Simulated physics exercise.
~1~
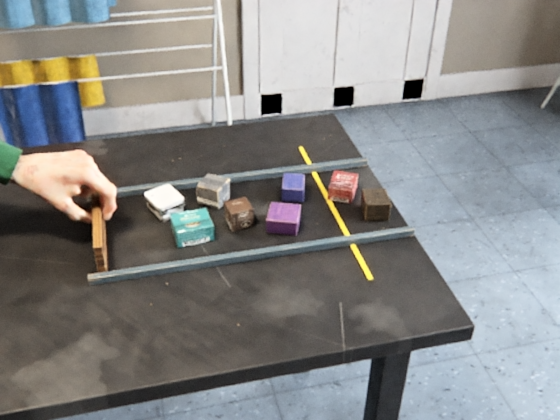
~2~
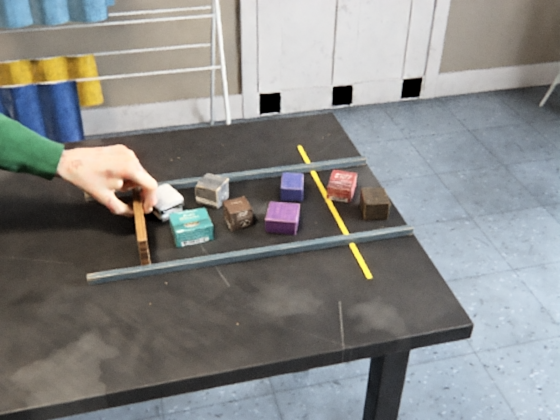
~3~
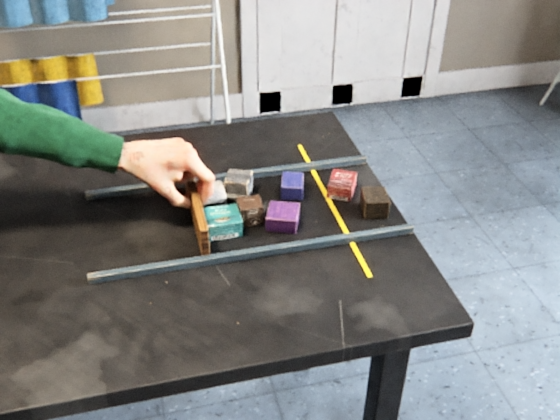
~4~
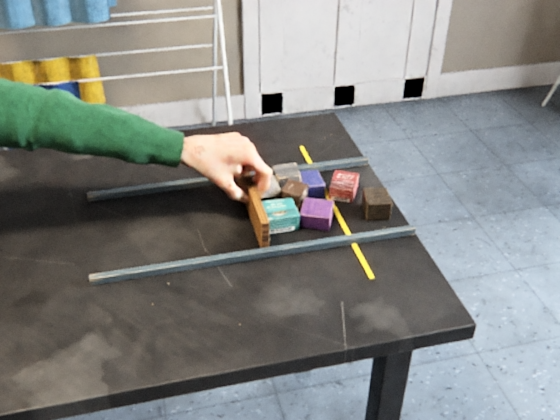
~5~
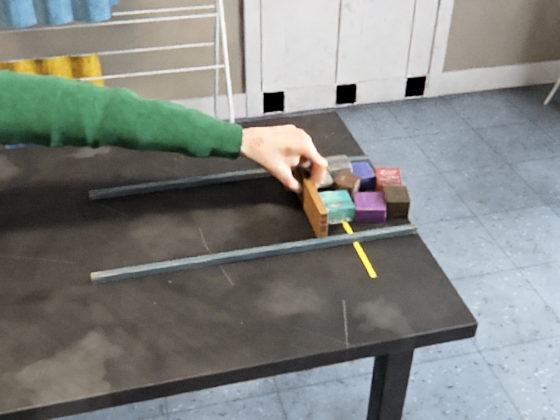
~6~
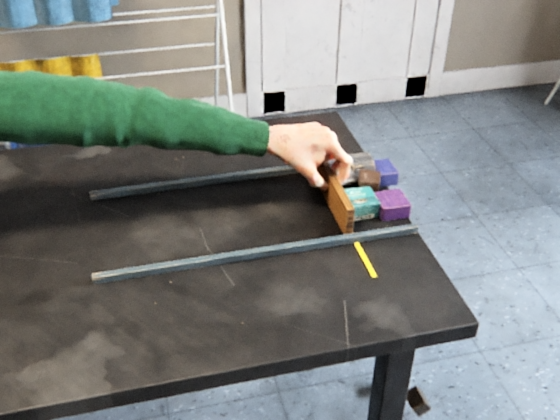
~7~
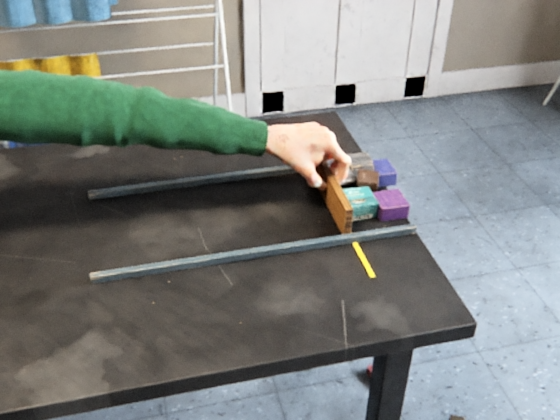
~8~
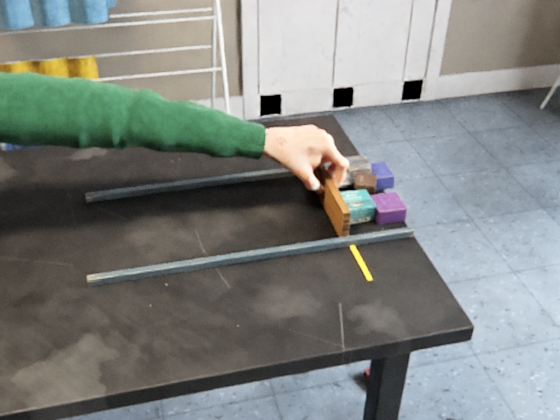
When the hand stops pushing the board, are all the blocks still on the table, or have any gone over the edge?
Two have gone over the edge, the red one and the black one. The others are still on the table in front of the board.
